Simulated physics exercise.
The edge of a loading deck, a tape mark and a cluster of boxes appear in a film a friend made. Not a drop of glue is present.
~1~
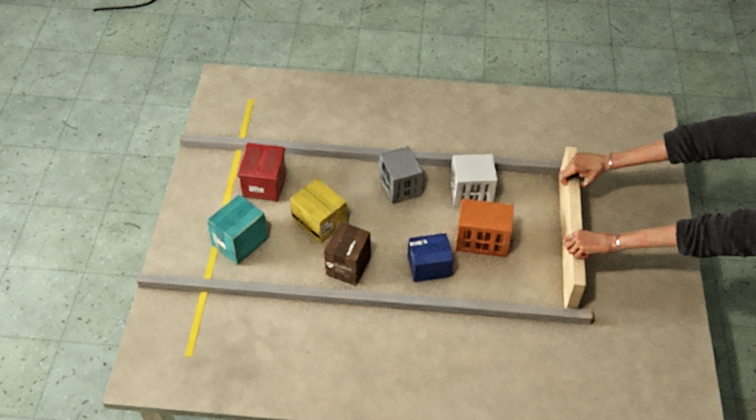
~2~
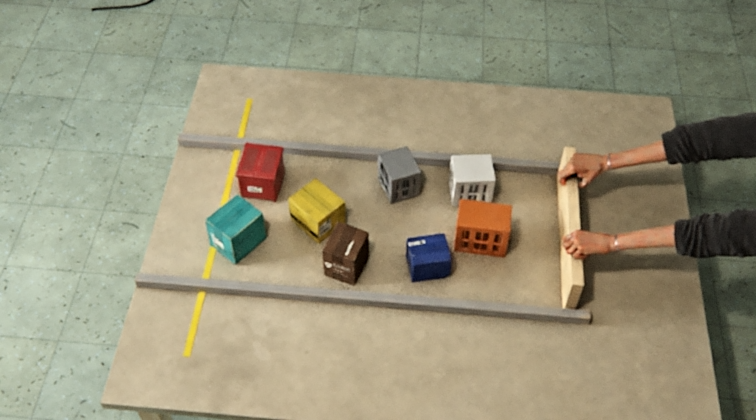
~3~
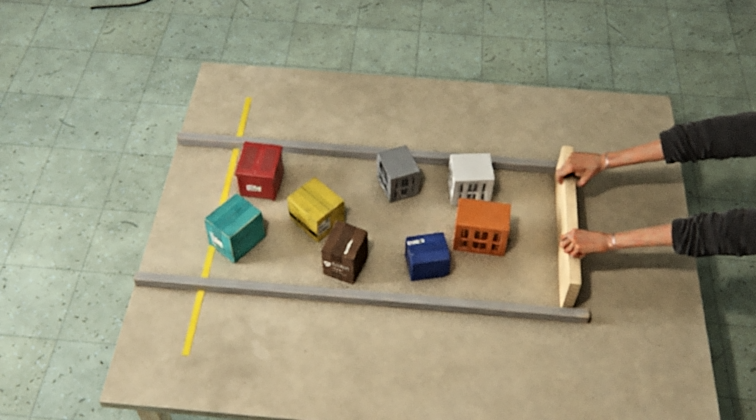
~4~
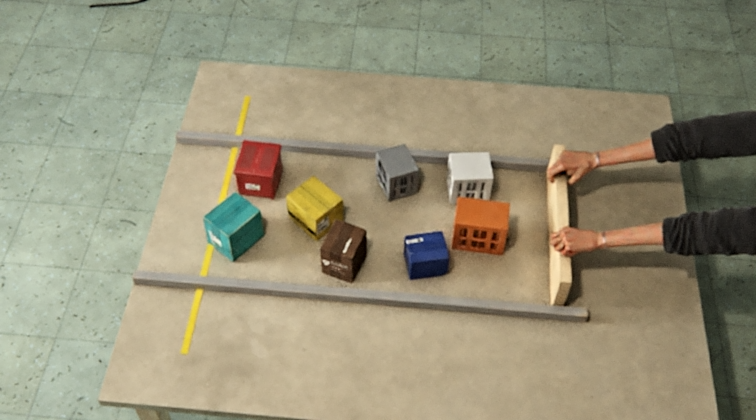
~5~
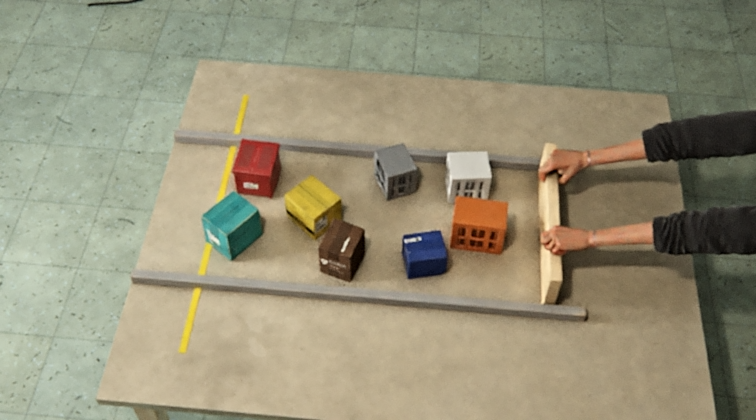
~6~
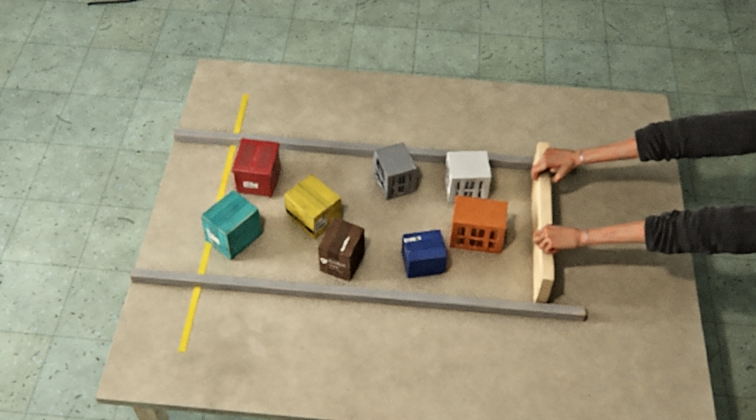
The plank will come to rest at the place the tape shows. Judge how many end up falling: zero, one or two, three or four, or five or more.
I expect three or four to drop off the edge.
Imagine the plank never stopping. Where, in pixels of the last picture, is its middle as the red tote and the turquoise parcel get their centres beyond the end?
The red tote puts it at (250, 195), the turquoise parcel at (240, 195).
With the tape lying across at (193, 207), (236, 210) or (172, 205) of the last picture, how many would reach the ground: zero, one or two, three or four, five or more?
Going one by one, the answers are 5 or more, 1 or 2 and 5 or more.
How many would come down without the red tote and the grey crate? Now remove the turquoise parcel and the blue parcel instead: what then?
First 2, second 2.
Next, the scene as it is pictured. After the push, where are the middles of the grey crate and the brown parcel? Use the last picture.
One ends up near (173, 151) and the other near (155, 232).
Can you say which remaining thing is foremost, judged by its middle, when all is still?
Grey crate.
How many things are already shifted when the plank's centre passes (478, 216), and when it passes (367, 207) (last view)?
So far 3, and 6 at the second.
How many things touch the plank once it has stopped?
3.
Soon after, none off yet; turquoise parcel at rest near (232, 225); red tote at rest near (257, 168); yellow parcel at rest near (313, 206).
After that, none off yet; turquoise parcel displaced a little near (224, 229); red tote displaced a little near (236, 161); yellow parcel displaced about its own width near (247, 202).
In the end, the number that fall off is three or four; gone, yellow parcel, red tote and turquoise parcel.
